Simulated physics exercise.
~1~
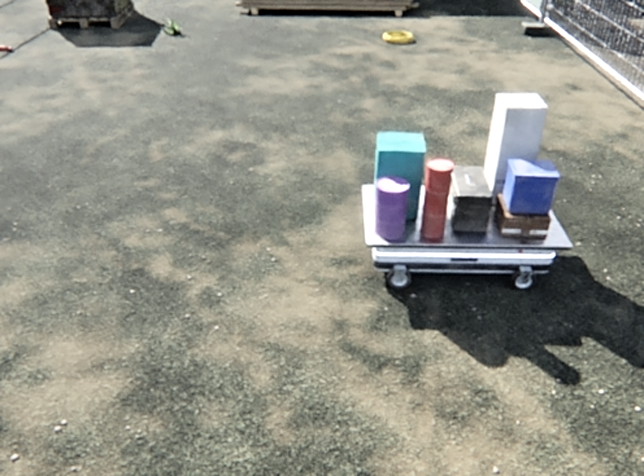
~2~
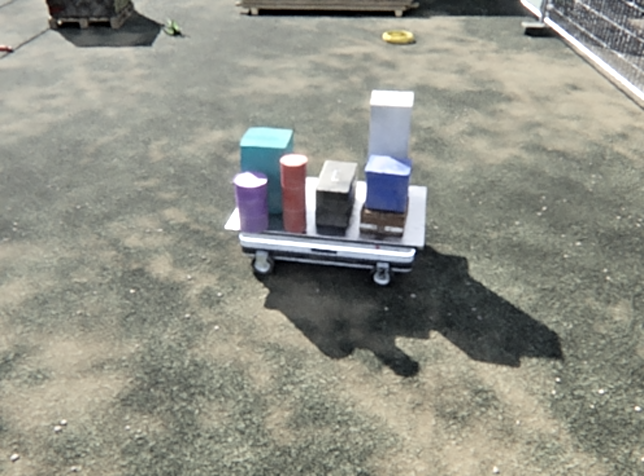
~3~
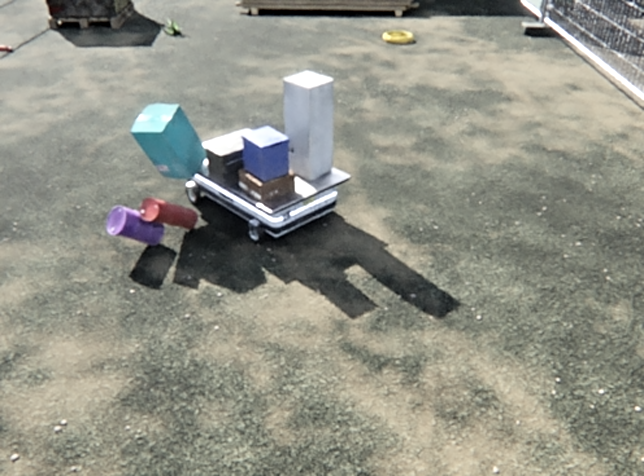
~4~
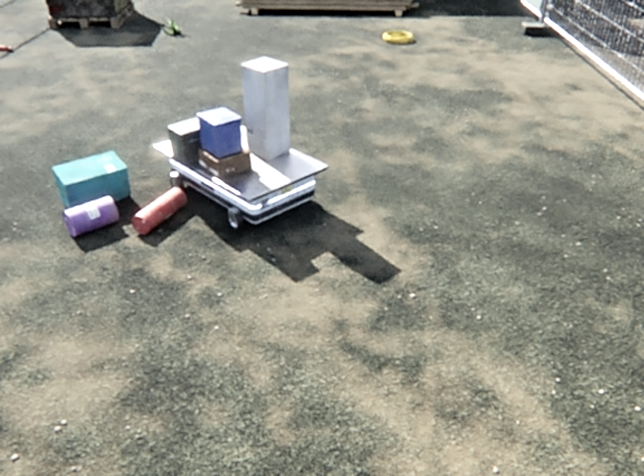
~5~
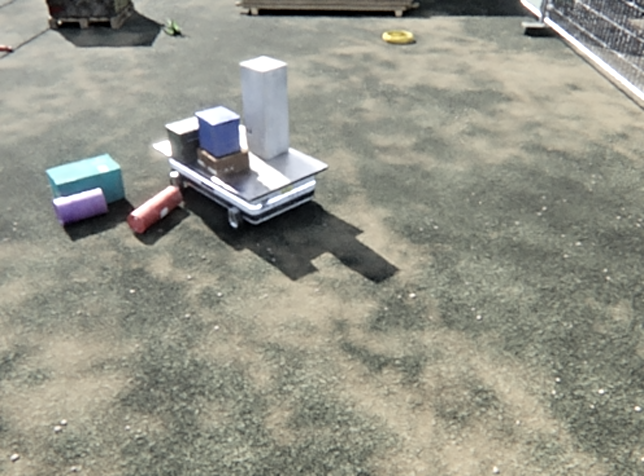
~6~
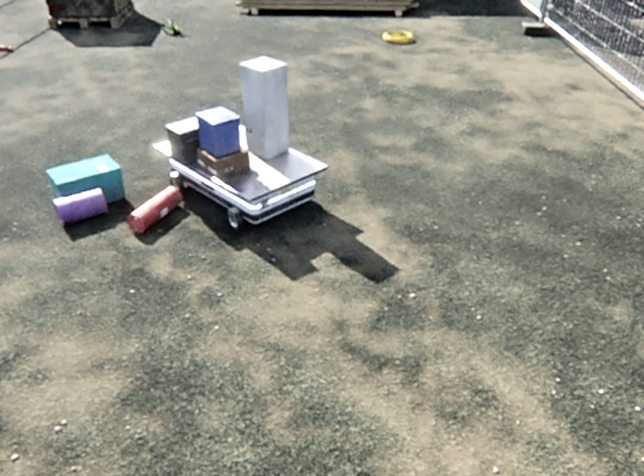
A low, flat cart carrying coloured boxes and cylinders rolls leftward across sunlit, patchy ground, its load standing upright. It begins to turn as it travels, swinging away into the scene. The purple and red canisters tip off its left side, the purple one going before the turquoise box, which then tilts over the edge and drops. The cart comes to a stop at an angle, with the white, blue, brown and black items still aboard. Beside it, the purple canister rolls slightly and settles against the fallen turquoise box, the red canister lying nearby.
